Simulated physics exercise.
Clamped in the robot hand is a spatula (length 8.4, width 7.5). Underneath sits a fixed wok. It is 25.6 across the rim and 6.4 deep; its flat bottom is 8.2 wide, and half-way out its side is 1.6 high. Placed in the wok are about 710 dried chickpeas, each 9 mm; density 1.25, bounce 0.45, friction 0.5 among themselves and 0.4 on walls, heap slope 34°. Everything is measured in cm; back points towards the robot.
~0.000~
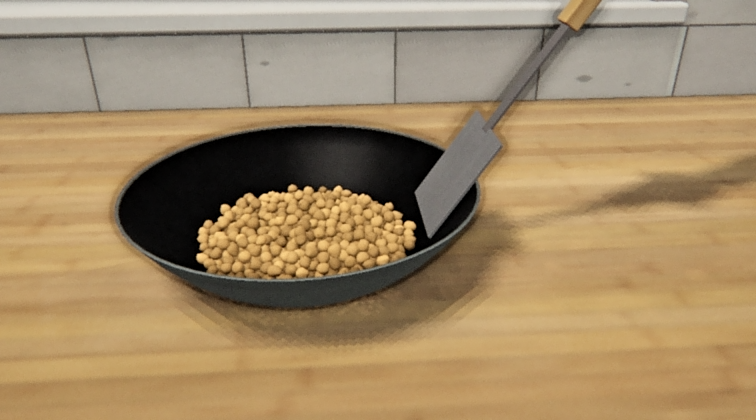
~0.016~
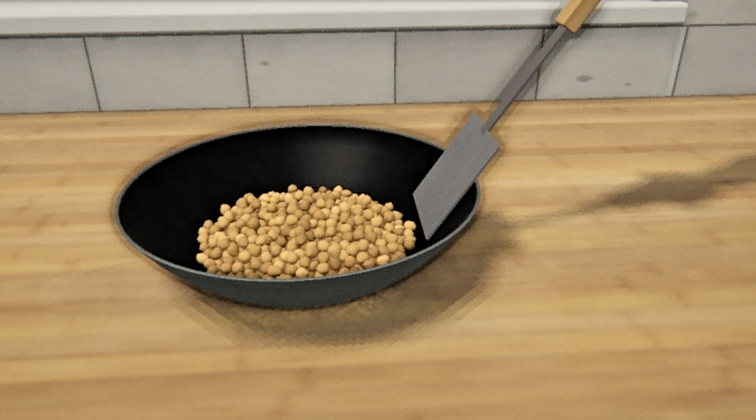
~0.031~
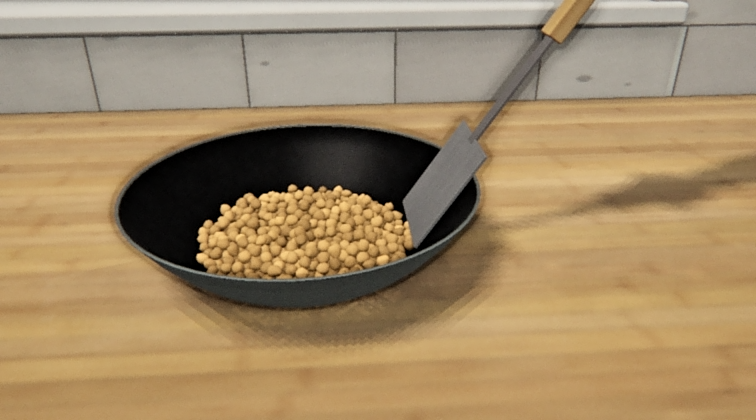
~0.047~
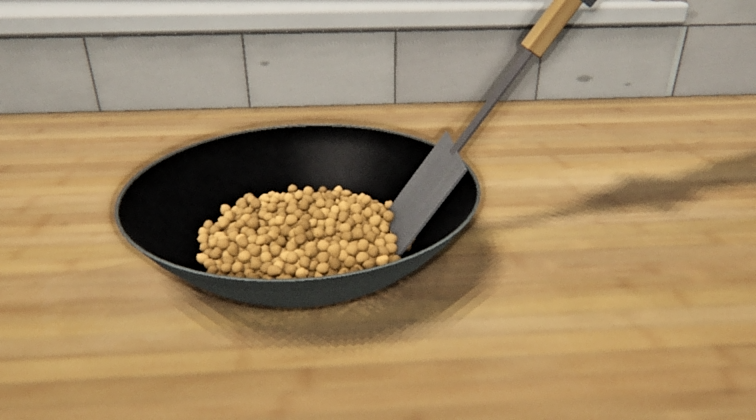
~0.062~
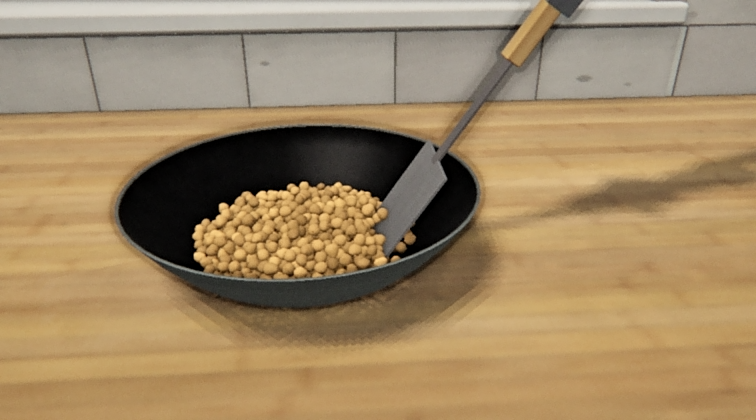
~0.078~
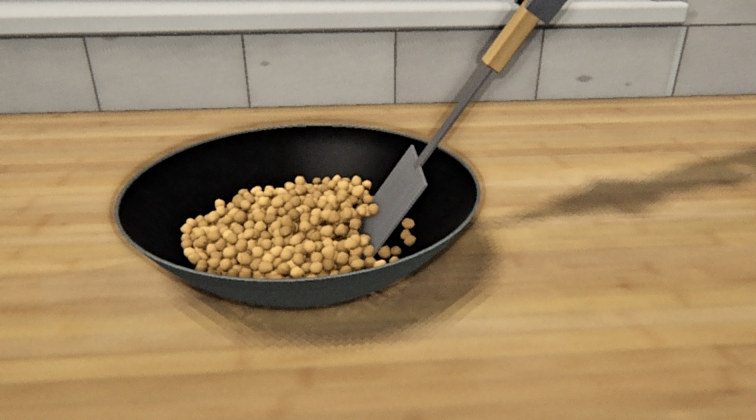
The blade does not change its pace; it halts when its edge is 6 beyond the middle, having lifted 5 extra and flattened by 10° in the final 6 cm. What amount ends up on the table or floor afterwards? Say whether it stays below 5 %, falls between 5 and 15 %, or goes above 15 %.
It falls between 5 and 15 %.
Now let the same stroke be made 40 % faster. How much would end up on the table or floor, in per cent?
Estimated result: Some 15 %.
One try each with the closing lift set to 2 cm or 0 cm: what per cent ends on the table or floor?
10 and 5 %.
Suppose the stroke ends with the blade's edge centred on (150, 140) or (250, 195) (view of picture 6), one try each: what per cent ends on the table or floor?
Around 30 per cent for the first try and 5 per cent for the second.
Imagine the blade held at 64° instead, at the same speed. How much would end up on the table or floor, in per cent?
Estimate: Approx. 10 %.
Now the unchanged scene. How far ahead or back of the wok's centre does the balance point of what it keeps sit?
It rests close to 4.0 centimetres ahead of centre.
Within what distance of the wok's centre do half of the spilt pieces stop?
Roughly 36 cm.
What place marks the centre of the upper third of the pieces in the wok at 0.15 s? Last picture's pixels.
It is centred at roughly (240, 215).
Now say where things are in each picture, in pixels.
In the first picture, spatula top edge at (489, 127), sloping 56°; upper third of the load around (305, 230), from x 205 to 410, top at y 190; 712 in the wok.
In the second picture, spatula top edge at (487, 128), sloping 56°; upper third of the load around (305, 230), from x 205 to 410, top at y 190.
In the third picture, spatula top edge at (475, 137), sloping 56°; upper third of the load around (305, 230), from x 205 to 410, top at y 190.
In the fourth picture, spatula top edge at (456, 149), sloping 56°; upper third of the load around (305, 229), from x 205 to 410, top at y 190.
In the fifth picture, spatula top edge at (437, 158), sloping 56°; upper third of the load around (302, 224), from x 200 to 410, top at y 185.
In the sixth picture, spatula top edge at (419, 163), sloping 56°; upper third of the load around (294, 219), from x 185 to 410, top at y 180; 712 in the wok.
By 0.12 s, sloping 56°, highest piece 8 above the table; 712 in the wok.
By 0.15 s, sloping 52°, highest piece 9 above the table; 712 in the wok.
By 0.37 s, sloping 46°, highest piece 8 above the table; 639 in the wok, 49 on the table or floor, 24 on the blade or in flight.
By 1.42 s, sloping 46°, highest piece 5 above the table; 639 in the wok, 73 on the table or floor.
Final count, 639 in the wok, 73 on the table or floor. That is 10 % on the table or floor.
